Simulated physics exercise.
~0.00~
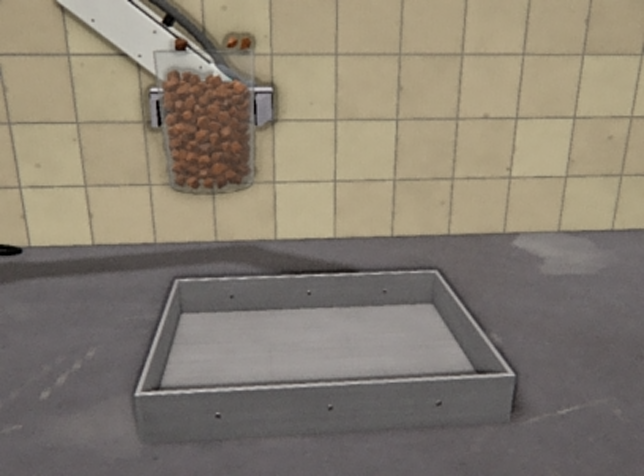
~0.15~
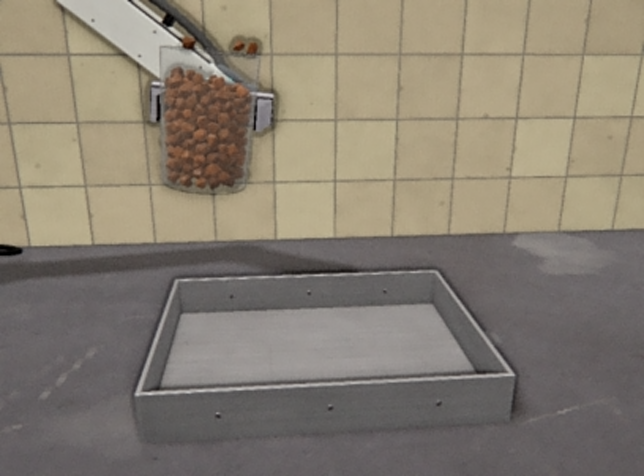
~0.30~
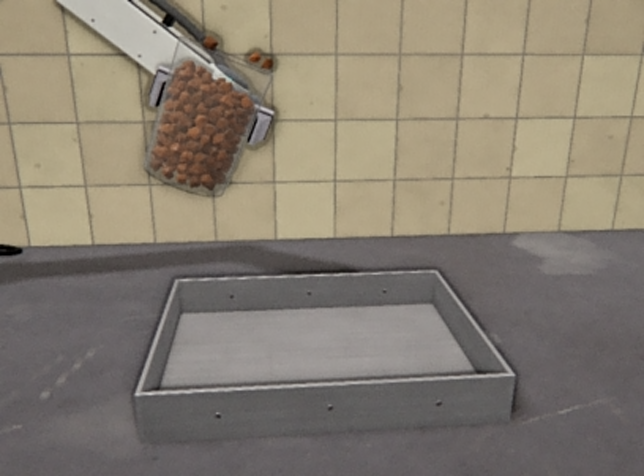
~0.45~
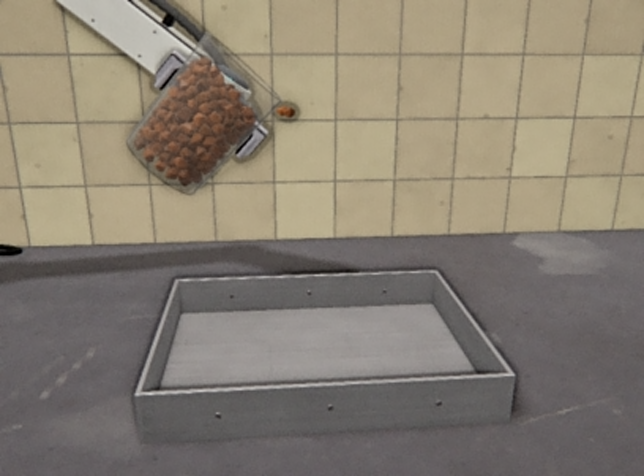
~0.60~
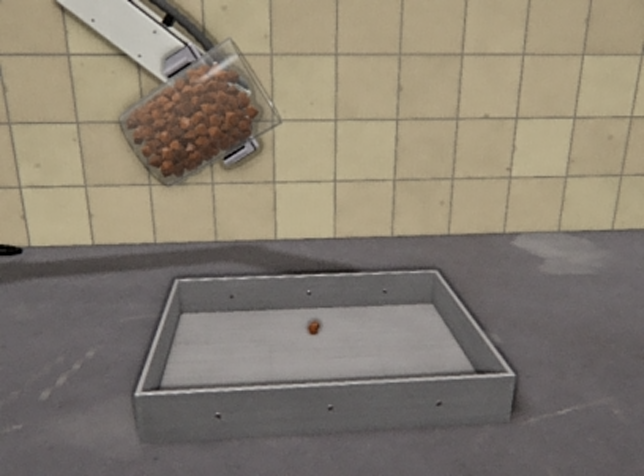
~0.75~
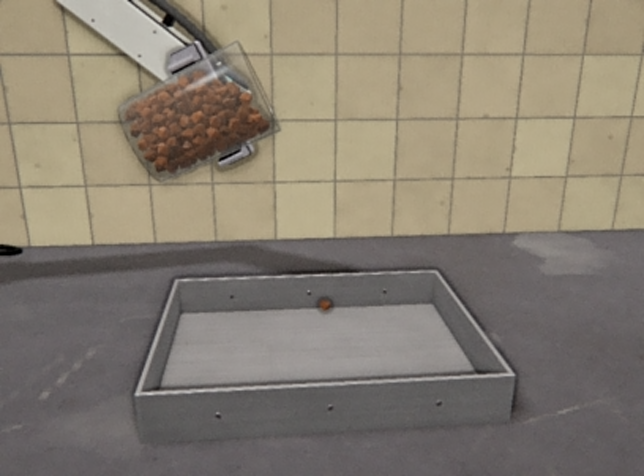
Clear cup packed with brown pellets tilting steadily to the right in a robot arm's grip, a couple dropping into the grey tray below.
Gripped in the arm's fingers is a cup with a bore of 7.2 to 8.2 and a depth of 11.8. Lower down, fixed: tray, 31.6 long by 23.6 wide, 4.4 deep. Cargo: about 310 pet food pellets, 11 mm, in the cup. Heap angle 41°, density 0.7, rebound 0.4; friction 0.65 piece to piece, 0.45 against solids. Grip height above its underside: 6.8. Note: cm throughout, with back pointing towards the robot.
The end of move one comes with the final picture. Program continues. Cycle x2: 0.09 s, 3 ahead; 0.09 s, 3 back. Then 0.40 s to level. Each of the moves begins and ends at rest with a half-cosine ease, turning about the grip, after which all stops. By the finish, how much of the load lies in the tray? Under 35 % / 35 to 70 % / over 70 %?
Under 35 %.
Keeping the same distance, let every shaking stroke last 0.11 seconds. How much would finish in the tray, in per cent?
It would be some 10 %.
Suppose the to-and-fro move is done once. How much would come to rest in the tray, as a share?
Roughly 5 in a hundred.
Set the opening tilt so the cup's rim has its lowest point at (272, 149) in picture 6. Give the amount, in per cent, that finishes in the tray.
It comes out near 50 percent.
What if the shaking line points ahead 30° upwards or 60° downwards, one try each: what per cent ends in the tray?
Result: Approx. 25 % and 0 %, one try each.
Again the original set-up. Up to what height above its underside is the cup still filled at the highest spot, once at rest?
I'd say near 10.5 cm from the bottom.
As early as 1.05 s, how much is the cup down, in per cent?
Near 5 in a hundred parts have gone so far.
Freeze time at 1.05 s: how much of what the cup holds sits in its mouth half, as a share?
Roughly 50 per cent.
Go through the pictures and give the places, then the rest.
The first frame shows cup middle at (209, 122), level; upper third of the load around (206, 97), from x 165 to 245, top at y 45; 312 in the cup.
The second frame shows cup middle at (208, 122), tilted 6° forward; upper third of the load around (204, 98), from x 170 to 250, top at y 45.
The third frame shows cup middle at (205, 121), tilted 22° forward; upper third of the load around (205, 99), from x 155 to 265, top at y 45.
The fourth frame shows cup middle at (202, 119), tilted 43° forward; upper third of the load around (203, 98), from x 140 to 290, top at y 65; 310 in the cup, 2 in flight or on a rim.
The fifth frame shows cup middle at (200, 117), tilted 59° forward; upper third of the load around (203, 98), from x 130 to 315, top at y 70; 310 in the cup, 2 in the tray.
The sixth frame shows cup middle at (199, 116), tilted 65° forward; upper third of the load around (198, 101), from x 130 to 325, top at y 75; 310 in the cup, 2 in the tray.
By 1.05 s, tilted 65° forward, highest piece 28 above the table; 291 in the cup, 7 in the tray, 14 in flight or on a rim.
By 1.36 s, tilted 21° forward, highest piece 30 above the table; 269 in the cup, 42 in the tray, 1 in flight or on a rim.
By 1.71 s, level, highest piece 30 above the table; 269 in the cup, 43 in the tray.
By 2.76 s, level, highest piece 30 above the table; 269 in the cup, 43 in the tray.
Final count, 269 in the cup, 43 in the tray. That is 14 % in the tray.
